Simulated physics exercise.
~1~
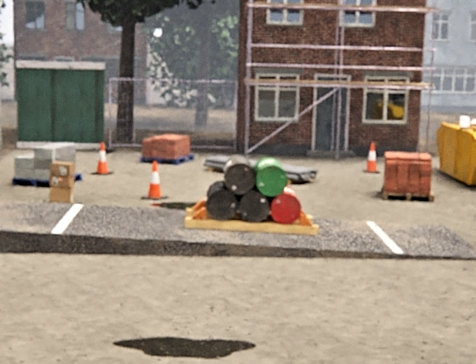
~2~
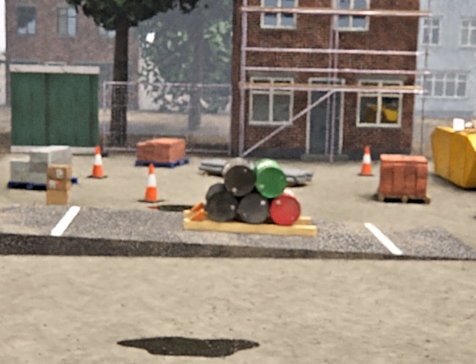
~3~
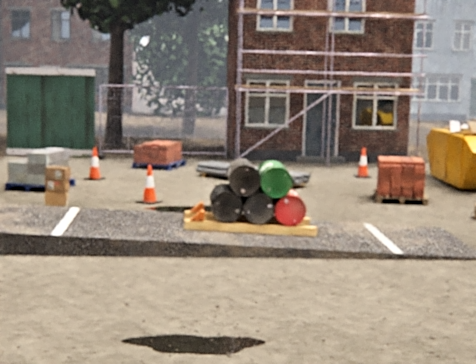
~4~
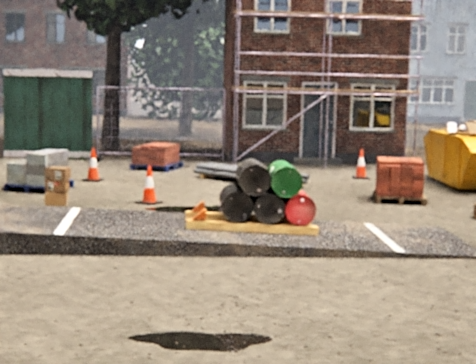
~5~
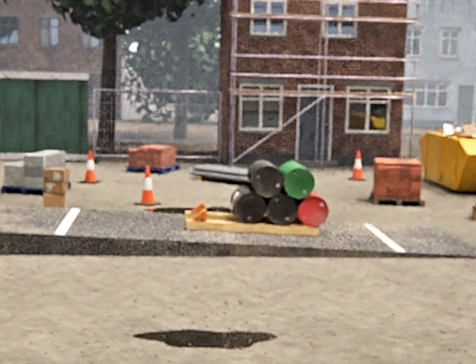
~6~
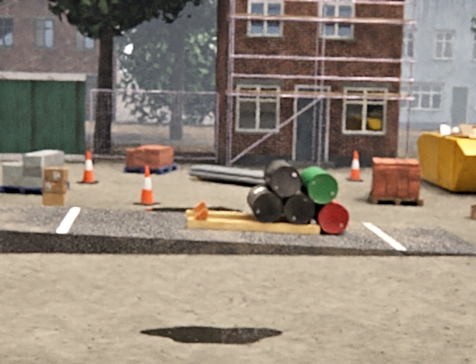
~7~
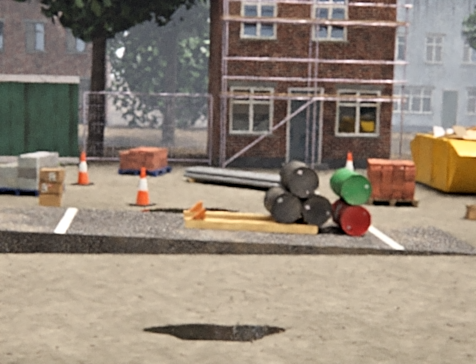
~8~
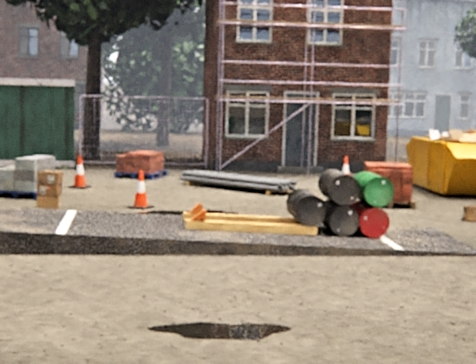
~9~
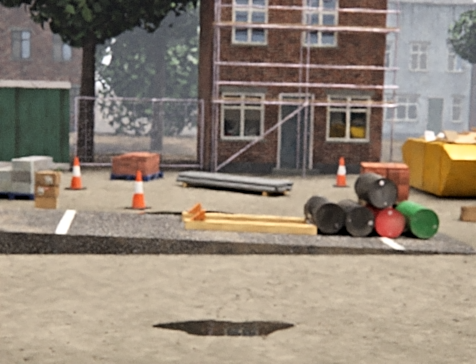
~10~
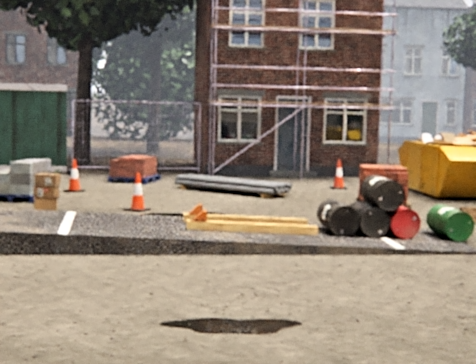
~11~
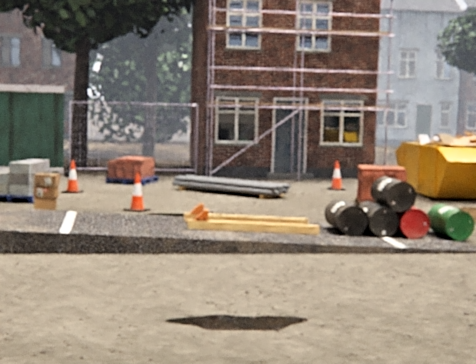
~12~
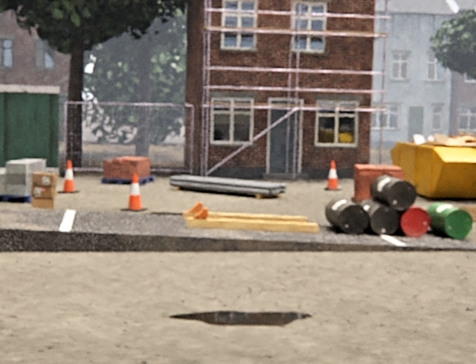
Five drums, three black, one green and one red, sit stacked on yellow timber bearers in a building yard, seen from the front as the view drifts slightly. Behind them stand a scaffolded brick house, a green container, orange cones, brick pallets and a yellow skip. The stack shifts right, slowly at first, and the red drum rolls off the timber's end with the others following. Near the right white line the pile spreads and the green drum drops to the ground, rolling farthest right. They come to rest right of the empty bearers, one black drum still perched on top.
